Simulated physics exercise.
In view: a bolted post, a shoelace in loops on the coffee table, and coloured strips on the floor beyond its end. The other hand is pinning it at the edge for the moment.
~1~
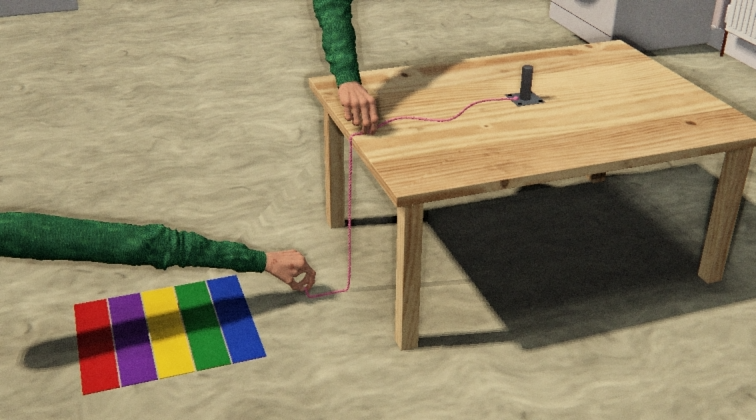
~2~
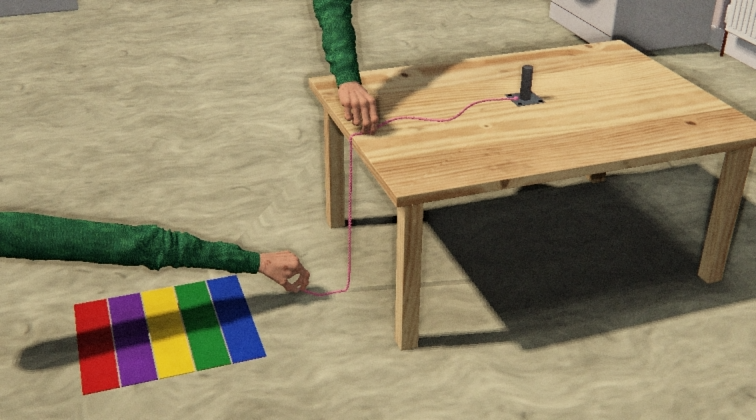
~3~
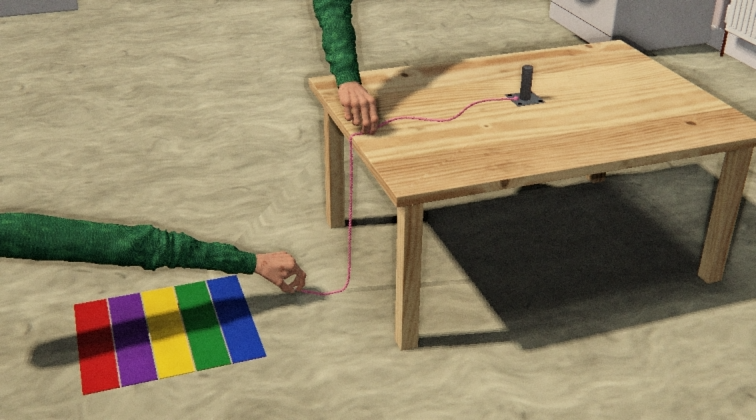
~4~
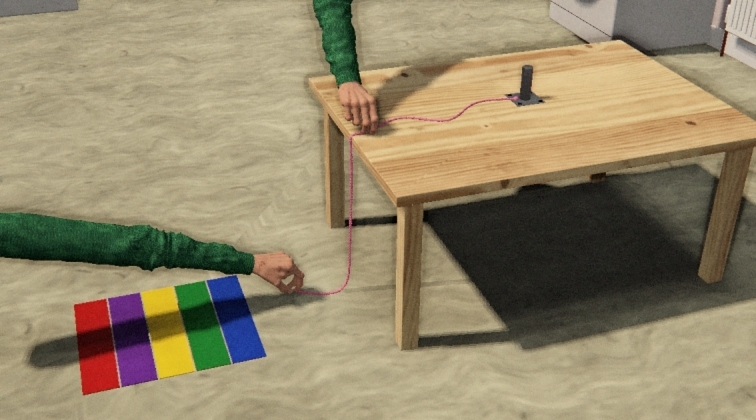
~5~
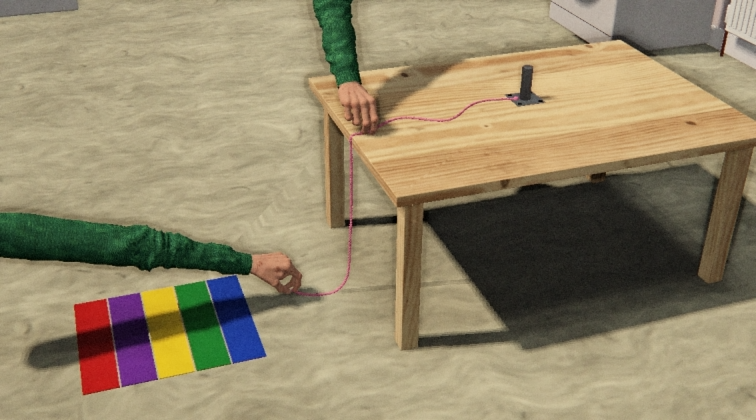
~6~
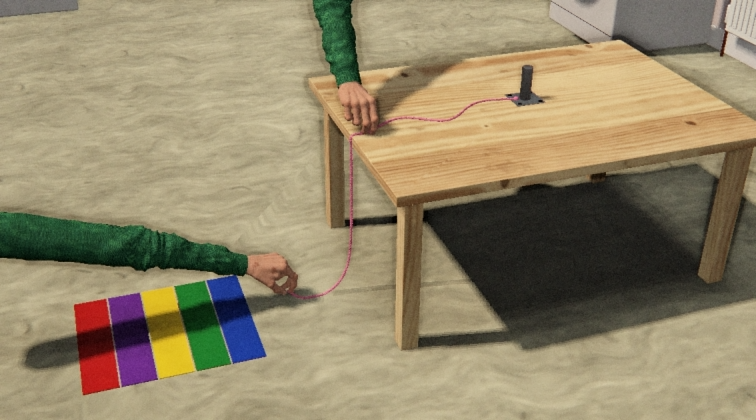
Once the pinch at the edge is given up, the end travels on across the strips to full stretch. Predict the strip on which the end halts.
The yellow strip.
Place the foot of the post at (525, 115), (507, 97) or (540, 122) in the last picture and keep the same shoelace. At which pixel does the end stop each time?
Roughly (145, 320), (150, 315) and (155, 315), try by try.
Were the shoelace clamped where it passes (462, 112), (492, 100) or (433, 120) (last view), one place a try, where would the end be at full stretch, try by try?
Taking them in turn, I'd expect around (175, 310), (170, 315) and finally (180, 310).
A little later, end near (229, 302); over blue.
Next, end near (191, 309); over green.
When it is tight, end near (168, 314); over yellow. Over yellow.
